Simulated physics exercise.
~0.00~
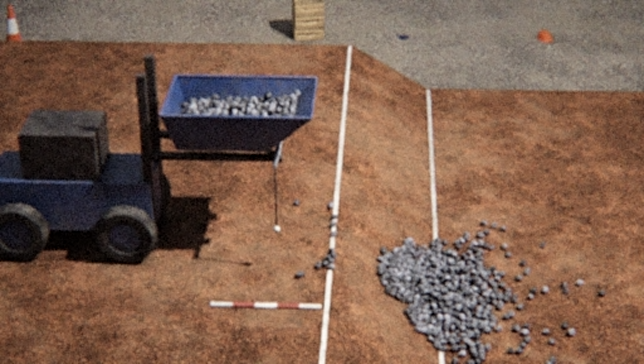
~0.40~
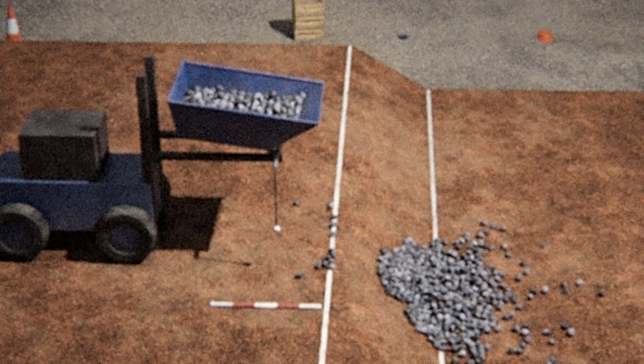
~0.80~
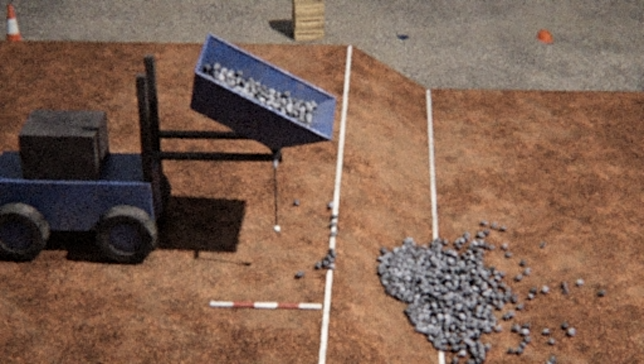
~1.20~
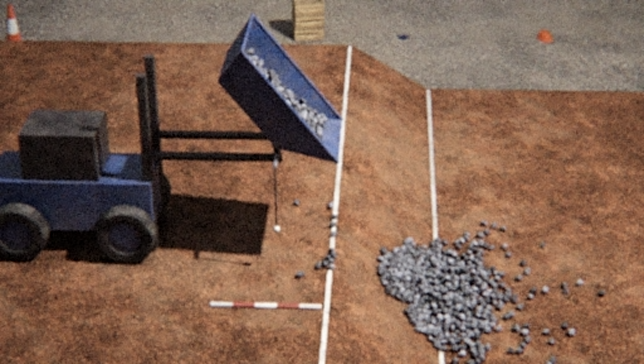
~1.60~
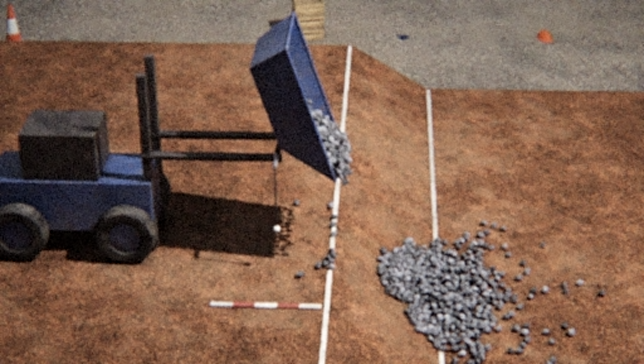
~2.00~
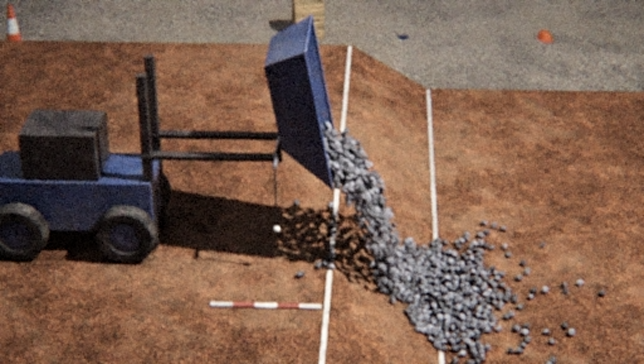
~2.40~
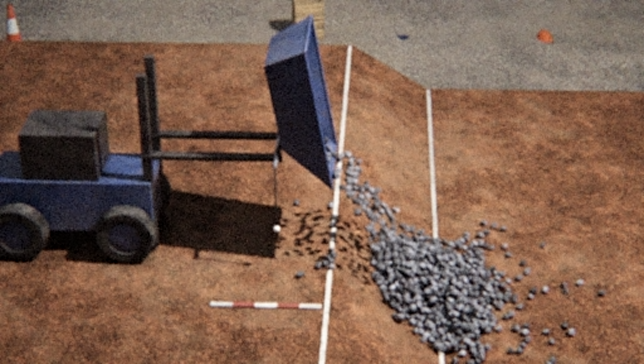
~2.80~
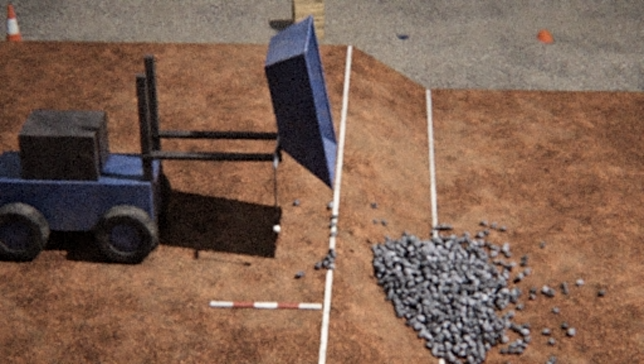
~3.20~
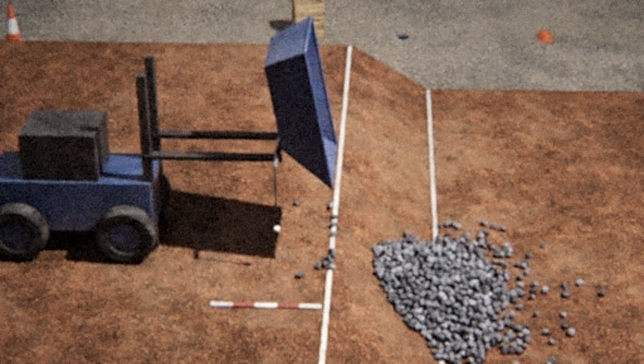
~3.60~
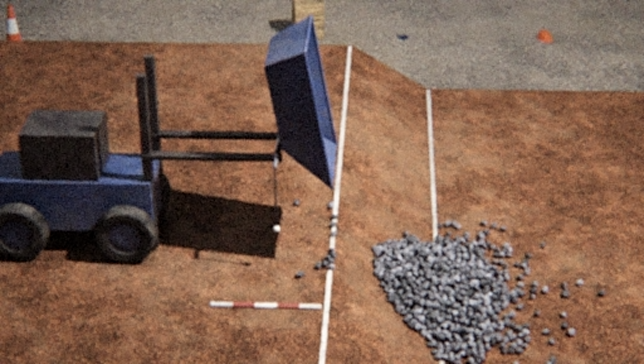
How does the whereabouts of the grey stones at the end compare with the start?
At first the stones are split between the raised blue skip on the left and a heap lower right on the bank. By the end the skip has emptied and nearly all of them lie together in the larger heap, over the slope and the ground at its foot.
Blue forklift tipping its skip to the right, pouring grey stones down a bank onto an earlier heap, the emptied skip staying tilted.
